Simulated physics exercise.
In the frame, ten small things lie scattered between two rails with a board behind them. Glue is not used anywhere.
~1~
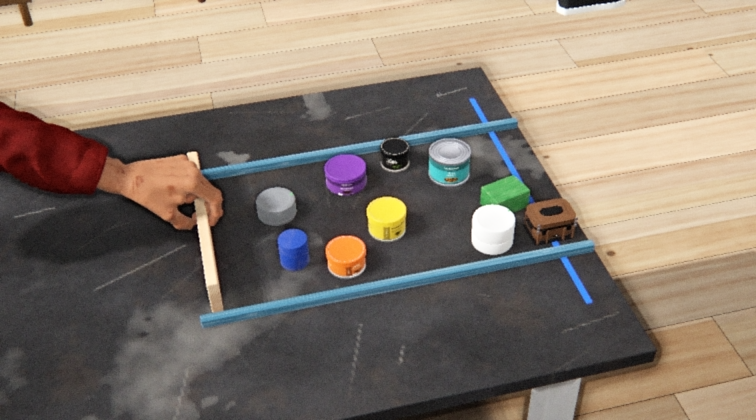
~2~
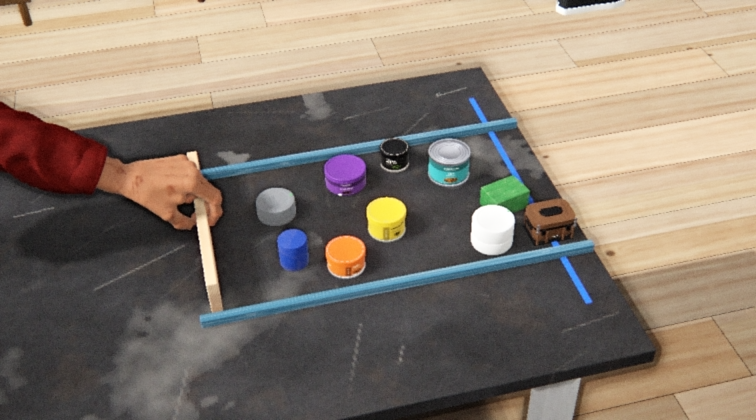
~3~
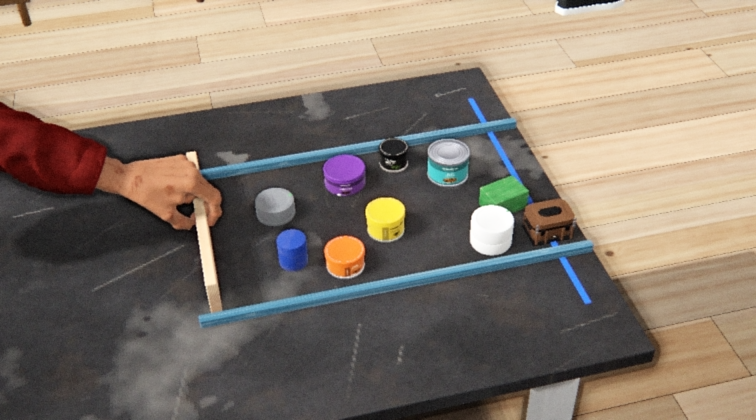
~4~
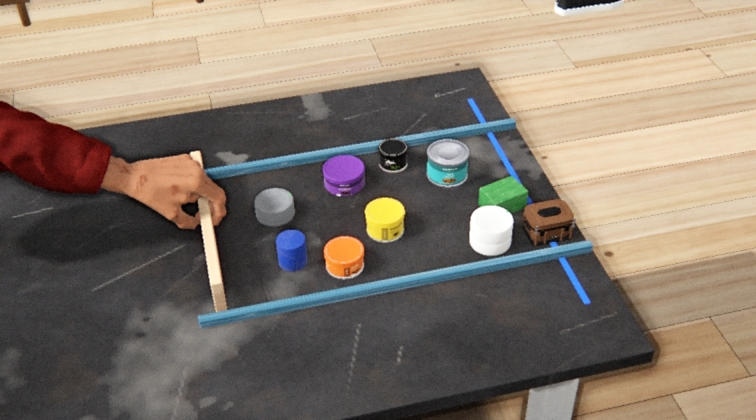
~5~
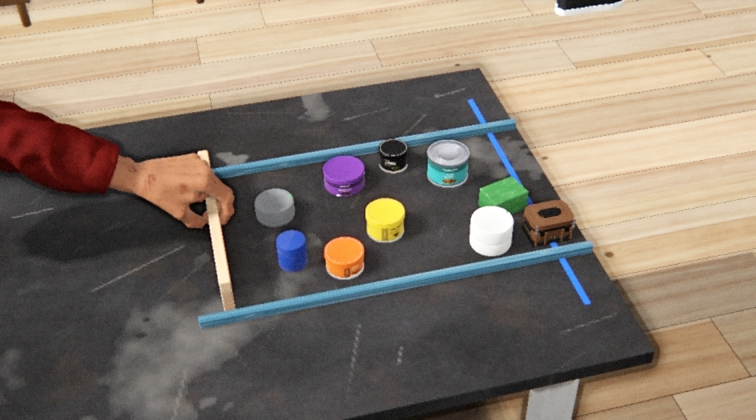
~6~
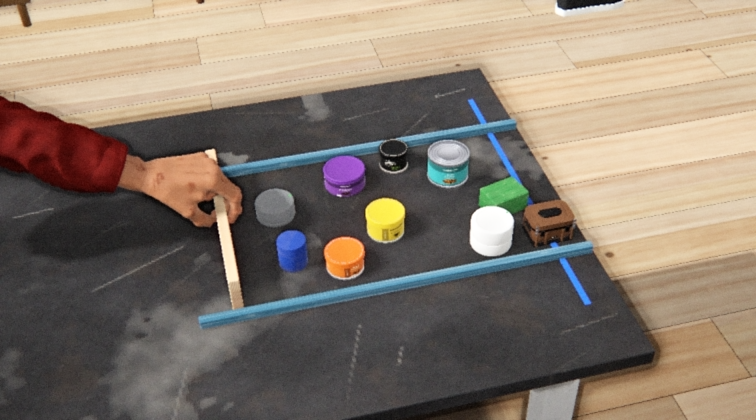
On a dark tabletop, a hand in a red sleeve slides a wooden board slightly right between blue rails toward scattered small containers.
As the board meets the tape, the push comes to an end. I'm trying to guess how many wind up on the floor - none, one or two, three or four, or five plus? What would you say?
I expect at least five pieces to go over the edge.
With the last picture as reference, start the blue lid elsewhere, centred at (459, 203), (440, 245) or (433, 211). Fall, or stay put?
Try one it goes off the edge; try two it is not knocked off; try three it goes off the edge.
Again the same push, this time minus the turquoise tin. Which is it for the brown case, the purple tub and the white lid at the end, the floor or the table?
Brown case down, purple tub still up, white lid down.
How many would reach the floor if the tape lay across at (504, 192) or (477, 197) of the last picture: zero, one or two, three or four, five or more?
At each place: Either three or four and either one or two.
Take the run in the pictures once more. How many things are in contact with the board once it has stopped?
The count in contact is 5.
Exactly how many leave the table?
5.
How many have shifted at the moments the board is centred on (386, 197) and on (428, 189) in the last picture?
First position 6; second position 8.
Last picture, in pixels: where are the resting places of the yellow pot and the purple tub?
The yellow pot at (544, 185), the purple tub at (519, 142).
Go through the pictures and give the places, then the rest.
Brown case (550, 221); green block (505, 197); white lid (493, 230); board (204, 229); tape (523, 187), in the first frame.
Green block (505, 197); yellow pot (387, 220), in the second frame.
White lid (492, 230); board (203, 229), in the third frame.
Brown case (548, 222); turquoise tin (448, 164), in the fourth frame.
Green block (503, 198); grey lid (275, 208), in the fifth frame.
Brown case (548, 223); green block (504, 199); white lid (492, 231); board (224, 226); tape (522, 189), in the sixth frame.
Soon after, none off yet; brown case at rest near (548, 223); green block at rest near (504, 199); white lid at rest near (492, 231).
Then, none off yet; brown case at rest near (548, 223); green block at rest near (504, 199); white lid moved a little near (502, 228).
By the end, the number that fall off is five or more; fallen, black tin, turquoise tin, white lid, green block and brown case.
